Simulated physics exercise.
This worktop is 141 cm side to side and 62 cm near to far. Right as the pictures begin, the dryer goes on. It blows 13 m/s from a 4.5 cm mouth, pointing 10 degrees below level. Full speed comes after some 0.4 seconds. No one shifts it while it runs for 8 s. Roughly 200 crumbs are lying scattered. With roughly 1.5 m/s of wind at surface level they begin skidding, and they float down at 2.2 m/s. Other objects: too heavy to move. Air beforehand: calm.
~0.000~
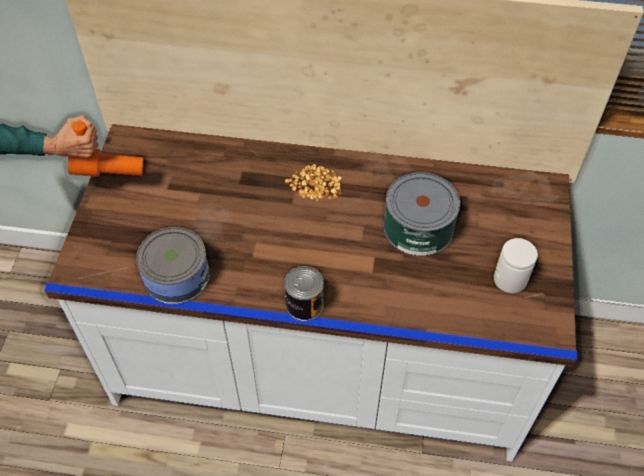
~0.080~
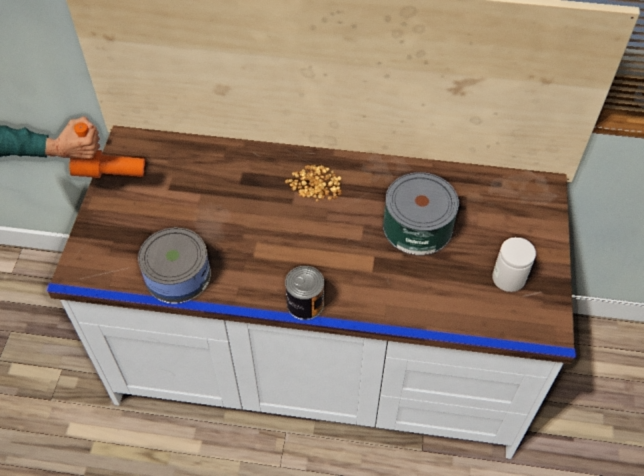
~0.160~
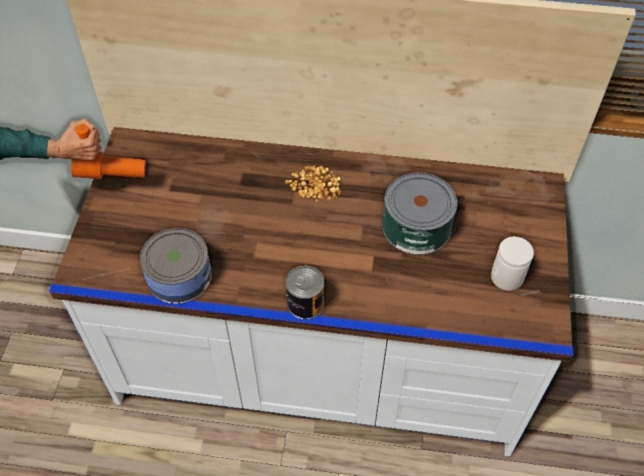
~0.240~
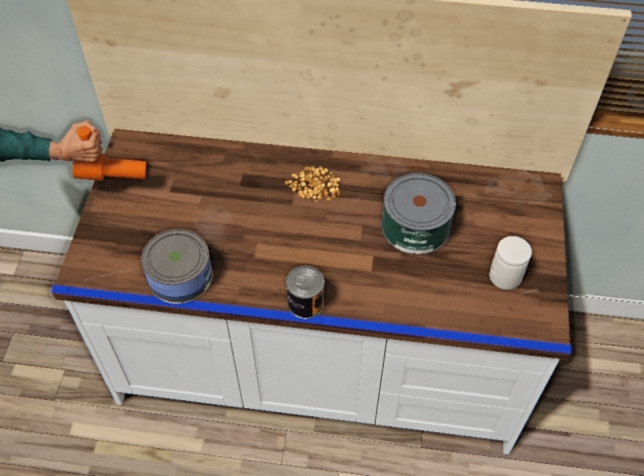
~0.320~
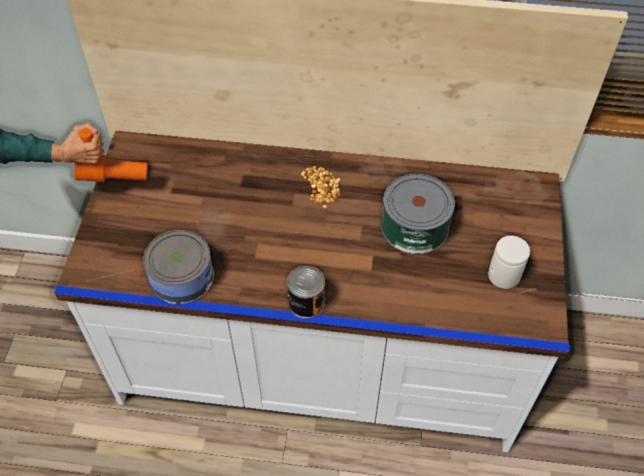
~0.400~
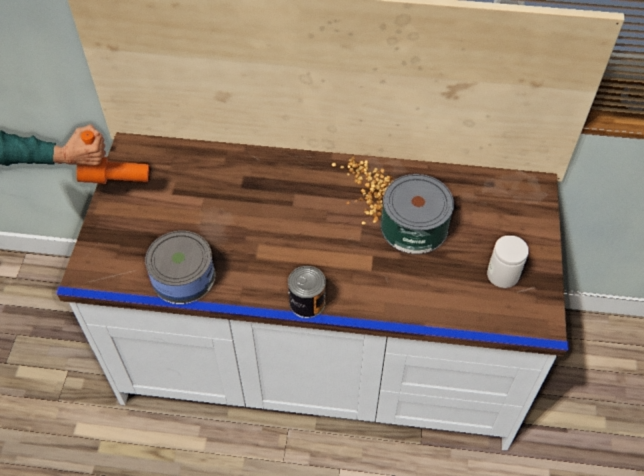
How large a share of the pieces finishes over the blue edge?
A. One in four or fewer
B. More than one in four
One in four or fewer (A).
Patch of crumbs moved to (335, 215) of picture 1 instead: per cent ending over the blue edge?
In that setup it'd be around 0 in a hundred.
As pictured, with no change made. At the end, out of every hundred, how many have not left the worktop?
Near 10 %.
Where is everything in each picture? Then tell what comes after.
In the first picture, the middle of the crumbs is near (316, 185), none has stirred yet and the mouth of the dryer is at (143, 167).
In the second picture, the middle of the crumbs is near (315, 184), none has stirred yet and the blue edge is centred on (304, 324).
In the third picture, the middle of the crumbs is near (315, 184), none has stirred yet, the top of a large tin is at (421, 201) and the top of a tin is at (305, 282).
In the fourth picture, the middle of the crumbs is near (314, 185) and none has stirred yet.
In the fifth picture, the middle of the crumbs is near (322, 184), the farthest in sight from the dryer is at (339, 195) and about 40 % have left their places.
In the sixth picture, the middle of the crumbs is near (376, 188), the farthest in sight from the dryer is at (388, 181) and all have left their places.
After 1.6 s, 14 % are on the move or not yet settled, 0 % are over the blue edge; the middle of those still in play is near (387, 215).
After 2.6 s, 12 % are on the move or not yet settled, 0 % are over the blue edge.
After 4.4 s, 10 % are on the move or not yet settled, 0 % are over the blue edge.
After 8.0 s, at the end, 0 % are over the blue edge.
